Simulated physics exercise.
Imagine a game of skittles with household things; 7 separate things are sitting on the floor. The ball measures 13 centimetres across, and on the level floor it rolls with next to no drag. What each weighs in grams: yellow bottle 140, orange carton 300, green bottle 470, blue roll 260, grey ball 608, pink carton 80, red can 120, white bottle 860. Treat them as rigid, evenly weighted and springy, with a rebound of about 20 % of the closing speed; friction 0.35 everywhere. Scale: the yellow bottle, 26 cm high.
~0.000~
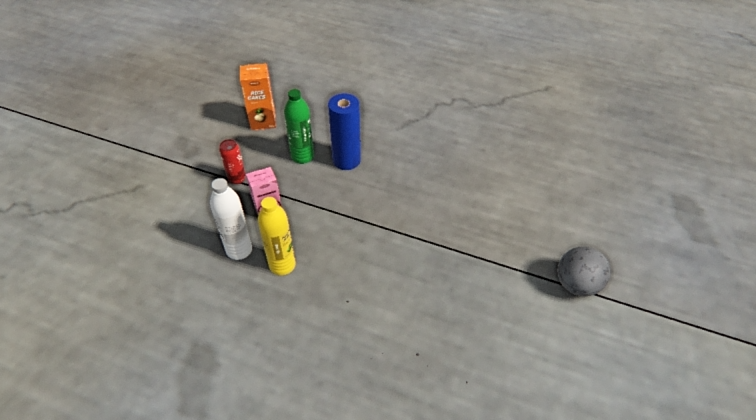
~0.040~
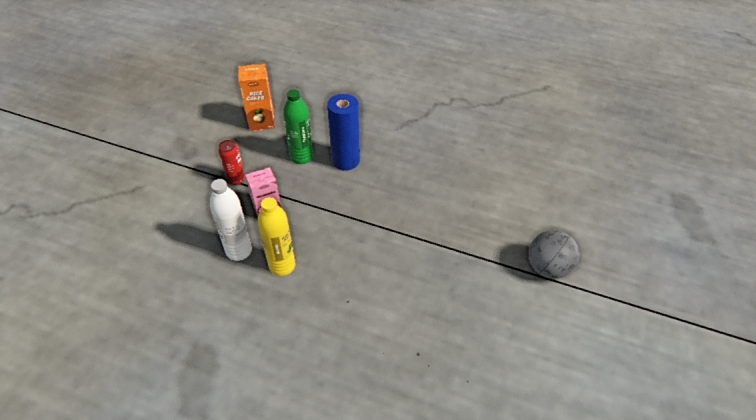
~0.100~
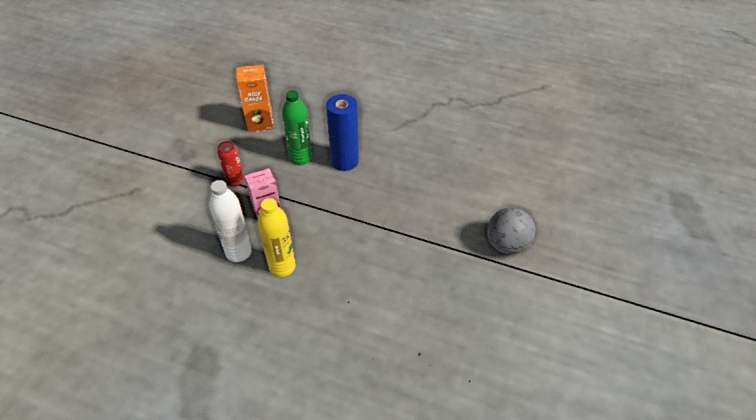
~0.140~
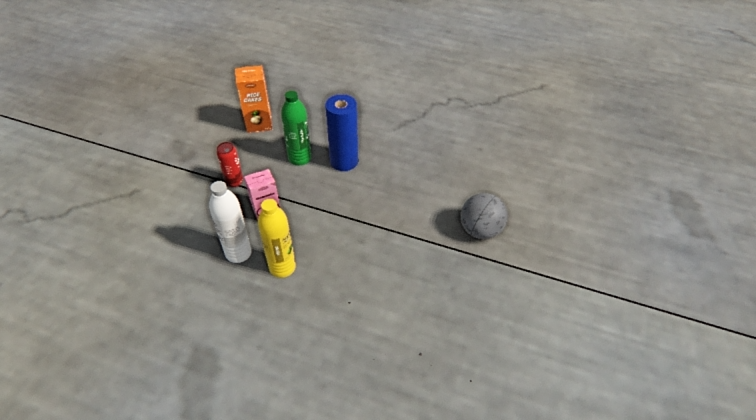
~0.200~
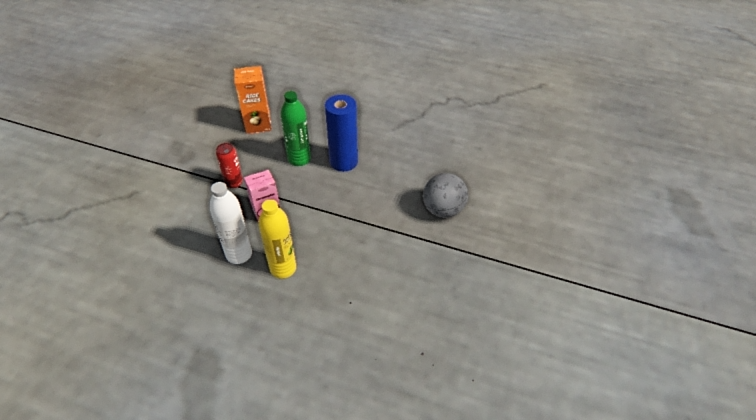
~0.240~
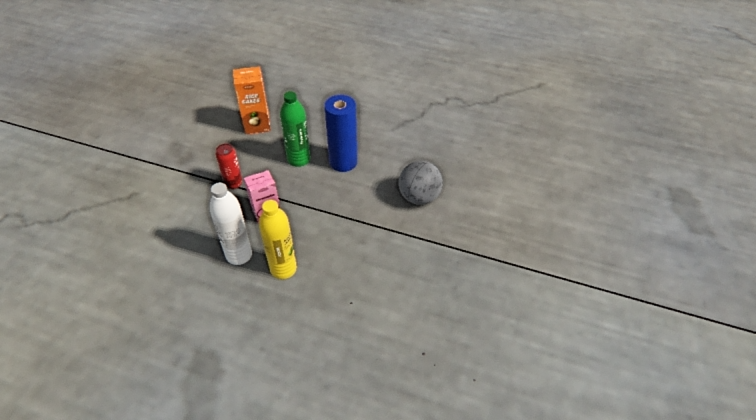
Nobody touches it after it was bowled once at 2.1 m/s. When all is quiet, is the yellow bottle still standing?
It will remain on its feet.
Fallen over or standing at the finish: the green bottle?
In the last frame the green bottle does not stay up.
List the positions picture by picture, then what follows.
In the first picture, ball has run 0 cm; grey ball (584, 271); yellow bottle (276, 236).
In the second picture, ball has run 8 cm; grey ball (554, 254); blue roll (344, 133).
In the third picture, ball has run 21 cm; grey ball (511, 231); red can (231, 165).
In the fourth picture, ball has run 29 cm; grey ball (484, 216); orange carton (255, 100).
In the fifth picture, ball has run 42 cm; grey ball (445, 196); blue roll (342, 134).
In the sixth picture, ball has run 50 cm; grey ball (421, 183); yellow bottle (277, 239).
By 0.64 s, ball has run 101 cm; grey ball near (295, 112); blue roll tilted 8°; green bottle tilted 20°; orange carton 4 cm from its spot.
By 1.04 s, ball has run 123 cm; grey ball near (254, 81); green bottle on its side; blue roll 57 cm from its spot; red can tilted 13°.
When it is over (4.0 s), lying over on the floor, green bottle; not toppled but over 8 cm from the start, blue roll; the other 5 within 8 cm of the start. End places, in pixels of the last picture, yellow bottle near (277, 239).
